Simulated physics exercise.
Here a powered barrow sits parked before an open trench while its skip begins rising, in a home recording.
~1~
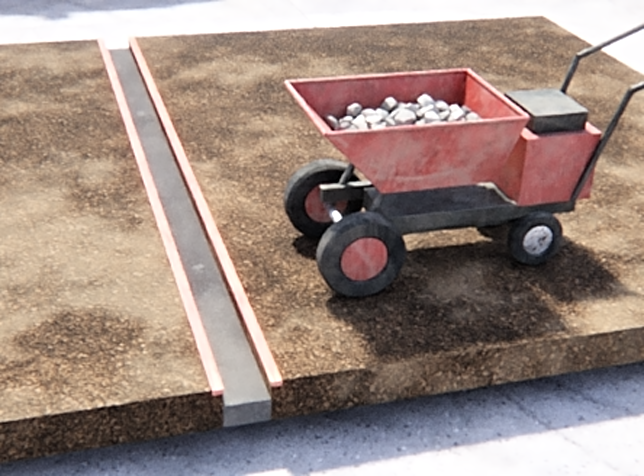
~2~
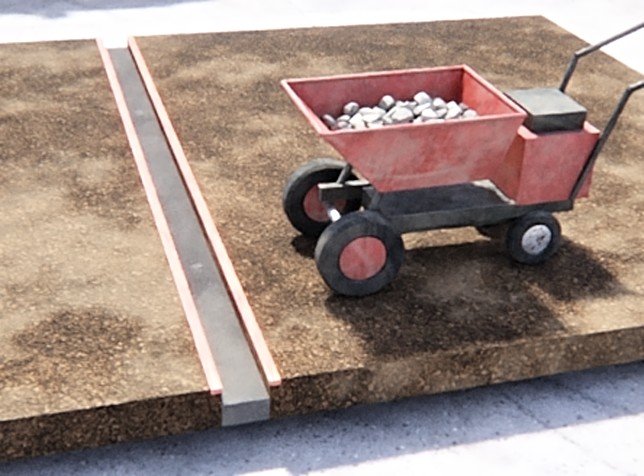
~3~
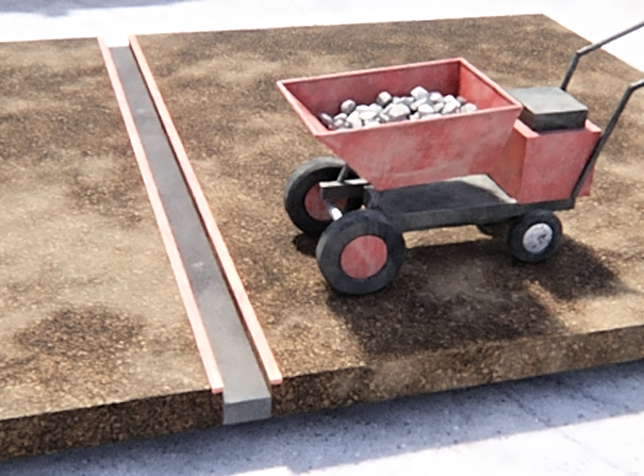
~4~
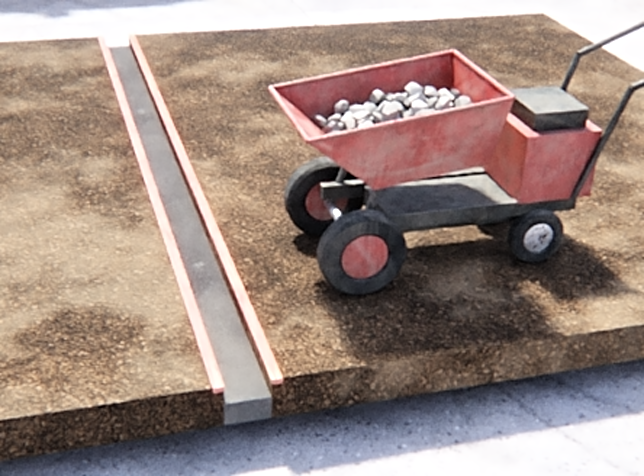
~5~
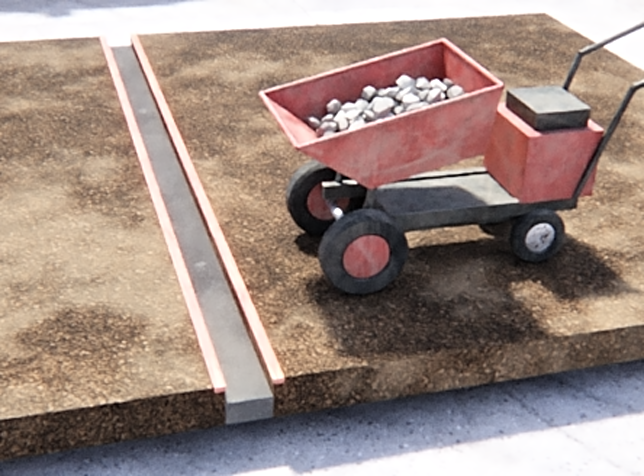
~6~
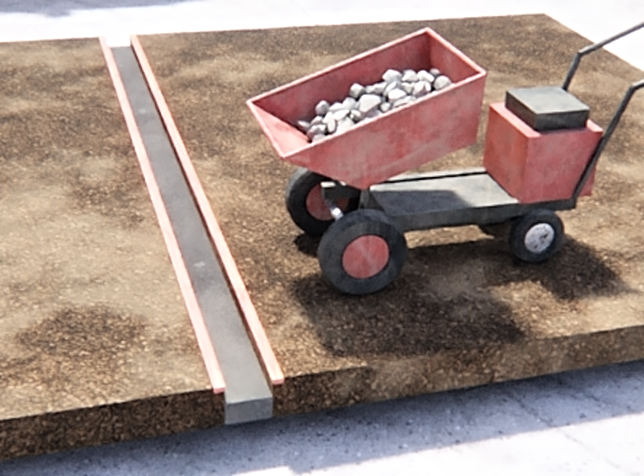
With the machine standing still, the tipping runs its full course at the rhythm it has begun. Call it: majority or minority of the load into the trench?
Minority.
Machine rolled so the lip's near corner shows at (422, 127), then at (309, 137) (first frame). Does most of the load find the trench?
Try one: The lesser share. Try two: The lesser share.
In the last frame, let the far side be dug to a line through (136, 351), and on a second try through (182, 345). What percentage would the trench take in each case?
About 90 and 60 per cent.
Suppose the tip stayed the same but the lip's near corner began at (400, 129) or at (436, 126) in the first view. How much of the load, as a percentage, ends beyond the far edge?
First place: Around 10 per cent. Second place: Around 0 per cent.
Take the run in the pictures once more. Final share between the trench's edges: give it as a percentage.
Roughly 30 %.
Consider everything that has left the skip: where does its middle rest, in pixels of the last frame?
Somewhere close to (161, 277) in the last picture.
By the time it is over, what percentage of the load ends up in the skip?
Around 5 %.
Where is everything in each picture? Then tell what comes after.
Lip of the skip near (326, 135), level; top of the load near (419, 128), broken stones; first edge of the trench near (258, 337); far edge near (203, 345), the trench under half as wide as the skip, and about half as deep as wide, in the first frame.
Lip of the skip near (323, 135), level; top of the load near (428, 118), in the second frame.
Lip of the skip near (317, 137), tipped barely; top of the load near (425, 113), in the third frame.
Lip of the skip near (308, 141), tipped a little; top of the load near (419, 109), in the fourth frame.
Lip of the skip near (298, 148), tipped a little; top of the load near (438, 101), in the fifth frame.
Lip of the skip near (284, 158), tipped clearly; top of the load near (428, 102); first edge of the trench near (260, 335); far edge near (205, 342), in the sixth frame.
Shortly afterwards, skip tipped steeply; the whole lot in the skip.
Next, skip tipped right over; near two thirds in the skip; a little in or heaped over the trench; near a quarter beyond it; only a few falling.
Some moments later, skip tipped right over; a little in the skip; near a quarter in or heaped over the trench; near two thirds beyond it.
In the end, skip tipped right over; only a few in the skip; near a third in or heaped over the trench; near two thirds beyond it.
